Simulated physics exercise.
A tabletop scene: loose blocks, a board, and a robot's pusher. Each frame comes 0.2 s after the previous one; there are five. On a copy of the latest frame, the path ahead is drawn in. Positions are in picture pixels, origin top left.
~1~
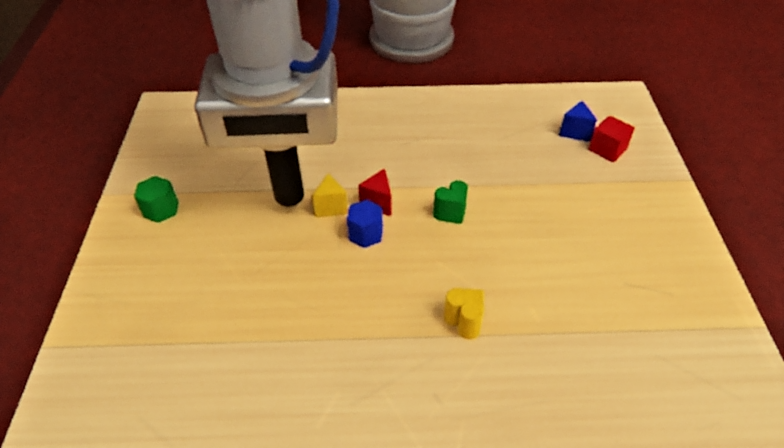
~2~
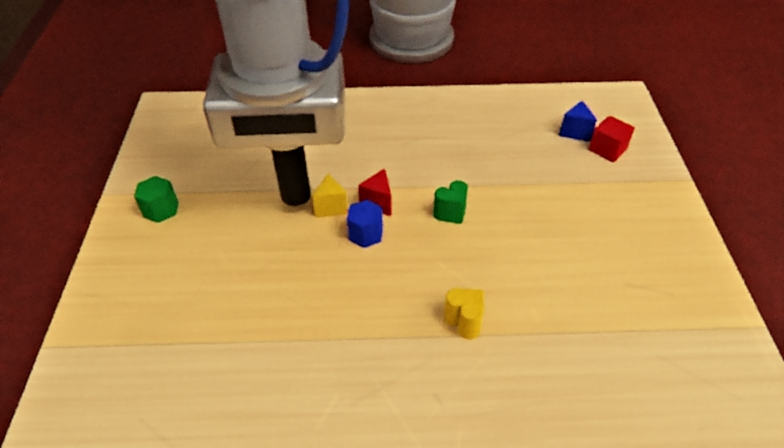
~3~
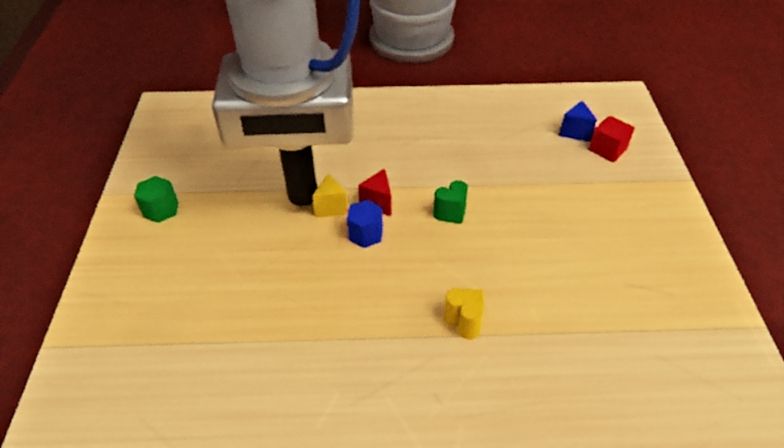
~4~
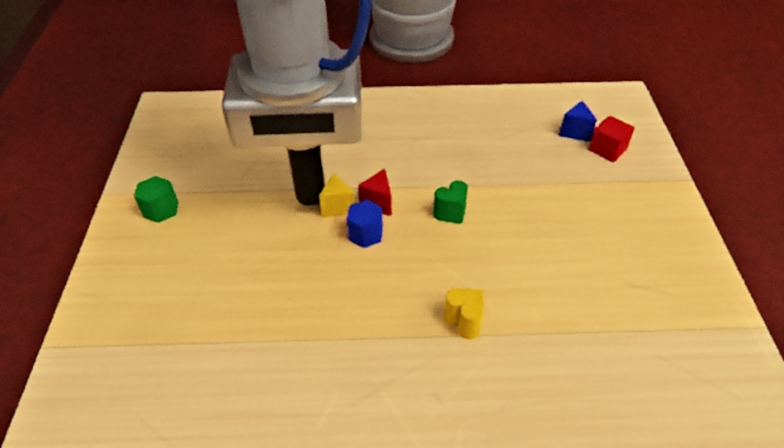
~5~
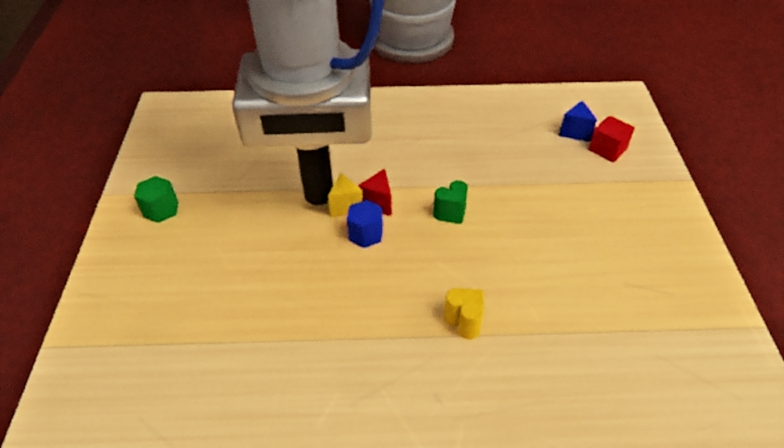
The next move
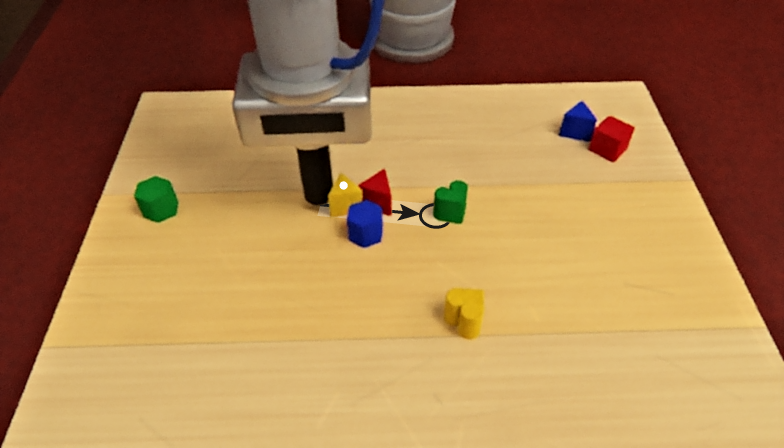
The video shows a robot's dark pusher moving slowly right across a wooden tabletop scattered with coloured blocks. It reaches the yellow triangle and nudges it slightly right, toward the red triangle, while the other blocks stay still.
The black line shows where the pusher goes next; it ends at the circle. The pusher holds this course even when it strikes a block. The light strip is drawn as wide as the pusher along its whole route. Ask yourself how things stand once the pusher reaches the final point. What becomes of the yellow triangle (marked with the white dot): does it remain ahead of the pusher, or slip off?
The pusher will still be pushing it.
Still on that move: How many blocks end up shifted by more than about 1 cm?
3 or more.
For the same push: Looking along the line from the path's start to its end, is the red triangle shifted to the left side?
It seems so.
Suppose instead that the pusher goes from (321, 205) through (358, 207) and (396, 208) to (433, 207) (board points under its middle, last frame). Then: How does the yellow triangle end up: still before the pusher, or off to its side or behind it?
Still leading.
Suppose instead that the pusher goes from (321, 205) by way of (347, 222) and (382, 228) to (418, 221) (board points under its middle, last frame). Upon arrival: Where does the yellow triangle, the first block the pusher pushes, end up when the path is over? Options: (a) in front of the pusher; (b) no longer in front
a (in front of the pusher)
The line goes from (321, 205) to (436, 216); the dot is on the yellow triangle.
On the path given first. One third of the way, pusher (359, 198); yellow triangle (384, 189); red triangle (396, 175), turned 20° clockwise.
Two thirds of the way, pusher (397, 202); yellow triangle (425, 188), turned 40° anticlockwise; red triangle (408, 170).
At the end, pusher (436, 206); yellow triangle (462, 189), turned 40° anticlockwise; blue hexagon unmoved; red triangle (408, 170), turned 15° anticlockwise; green heart-shaped block (483, 199), turned 20° anticlockwise.
